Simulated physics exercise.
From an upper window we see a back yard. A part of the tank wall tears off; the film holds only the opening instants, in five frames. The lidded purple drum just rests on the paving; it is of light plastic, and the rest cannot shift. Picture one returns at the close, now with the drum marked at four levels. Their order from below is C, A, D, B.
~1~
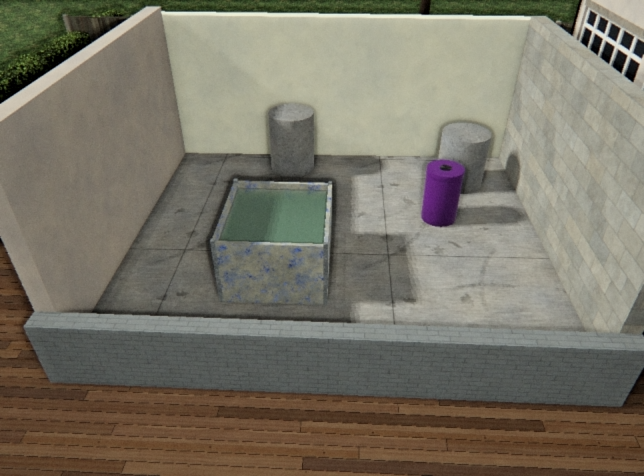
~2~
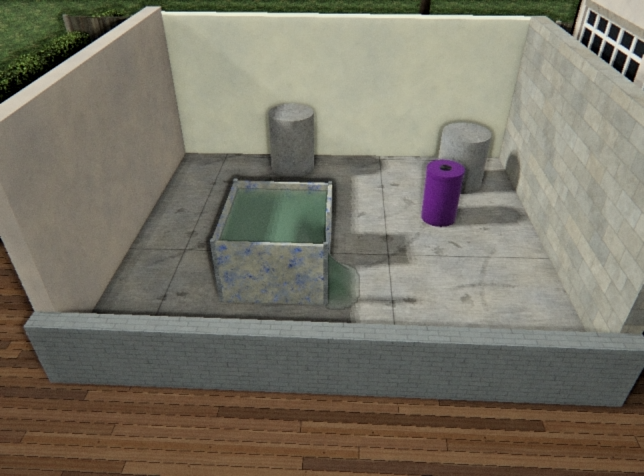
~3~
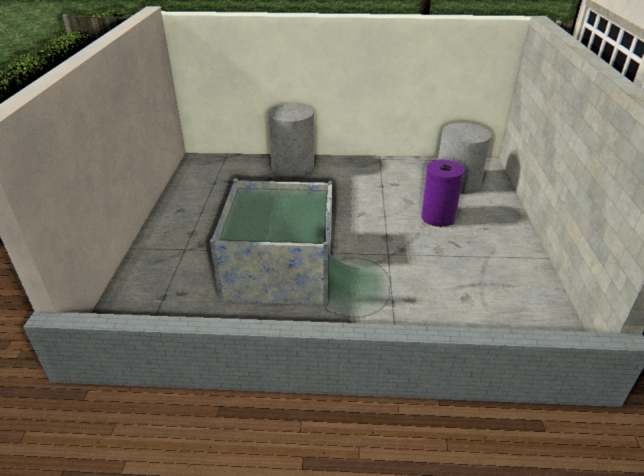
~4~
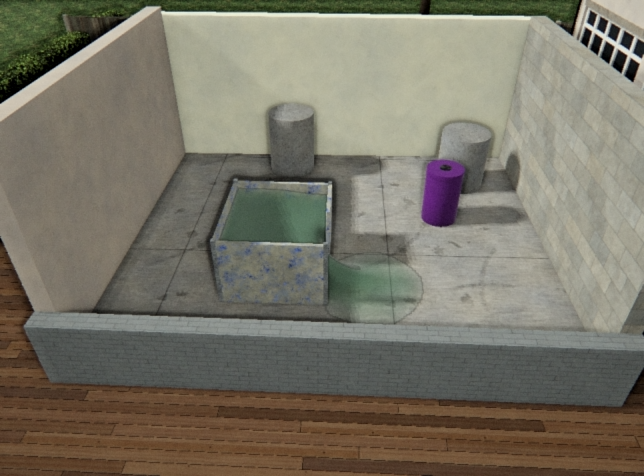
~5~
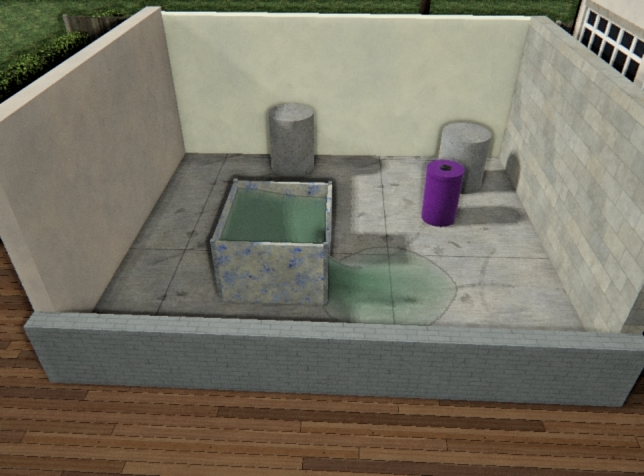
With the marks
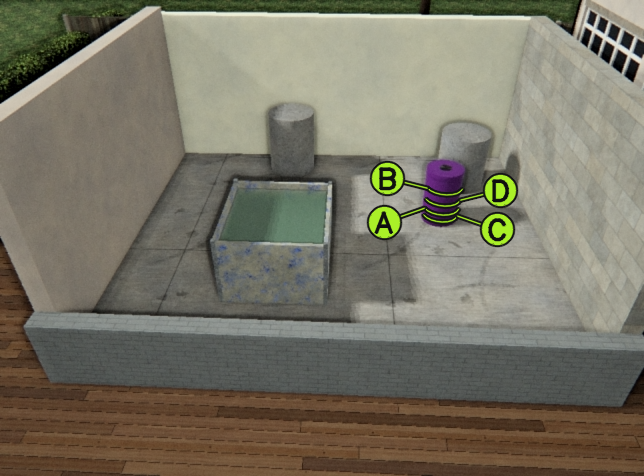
Greenish water emerges at the lower right side of a full, open-topped stone tank in a walled back yard and spreads rightward across the paving in a widening rounded puddle, while a purple drum and two grey cylinders stay still.
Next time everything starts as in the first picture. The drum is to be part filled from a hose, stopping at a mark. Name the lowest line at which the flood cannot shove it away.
Go for A.
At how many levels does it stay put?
Three.
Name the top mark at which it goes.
C it is.
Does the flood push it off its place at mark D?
No, not at all.
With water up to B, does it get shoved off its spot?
No, that is safe.
In lime, A at (443, 215); B at (446, 194); C at (442, 222); D at (444, 206); from the bottom up C, A, D, B.
If A is chosen, it does not move.
If B is chosen, it does not move.
If C is chosen, it is pushed about half its own width away.
If D is chosen, it does not move.
